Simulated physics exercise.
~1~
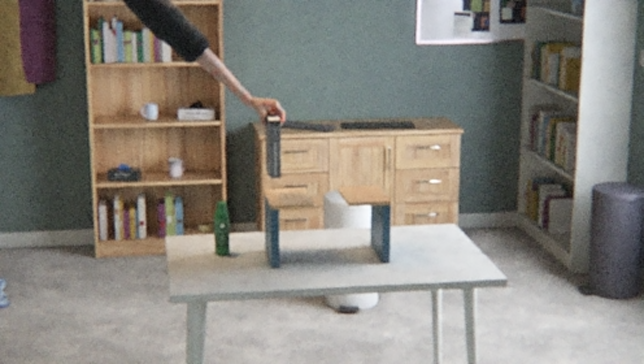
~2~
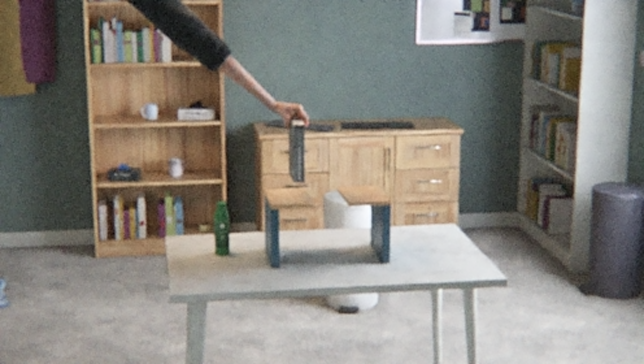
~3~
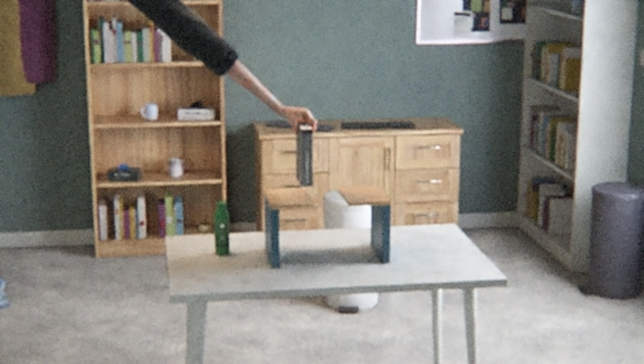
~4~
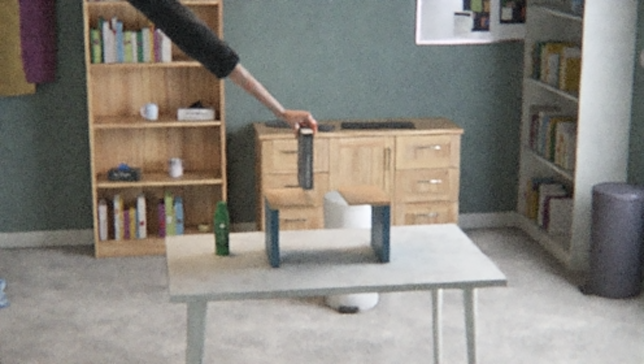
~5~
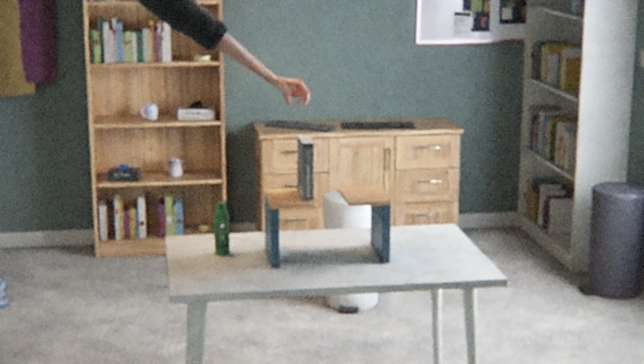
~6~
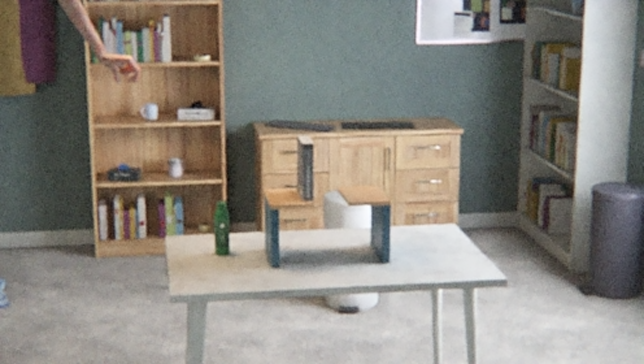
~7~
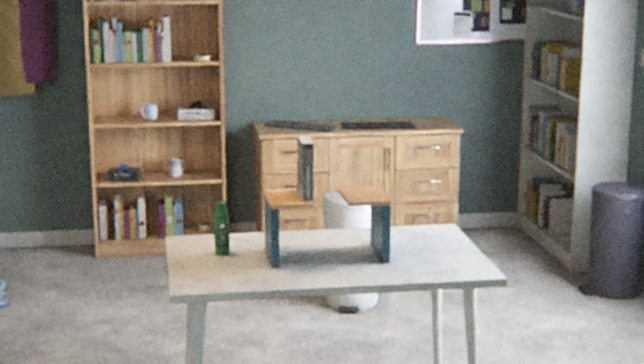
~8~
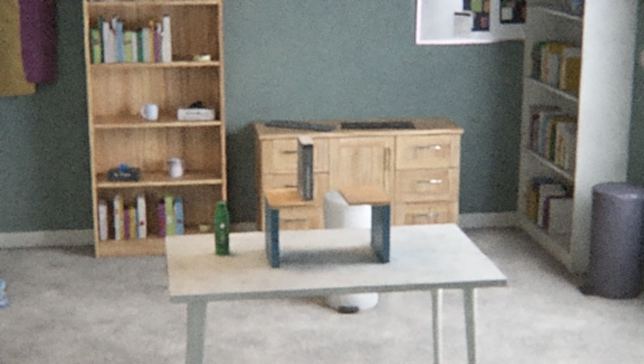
A hand held a grey book upright above a gap between two ledges on a table, moved it right and lowered it, then let go and withdrew. The book stayed standing on top, caught at the gap, beside an untouched green bottle.
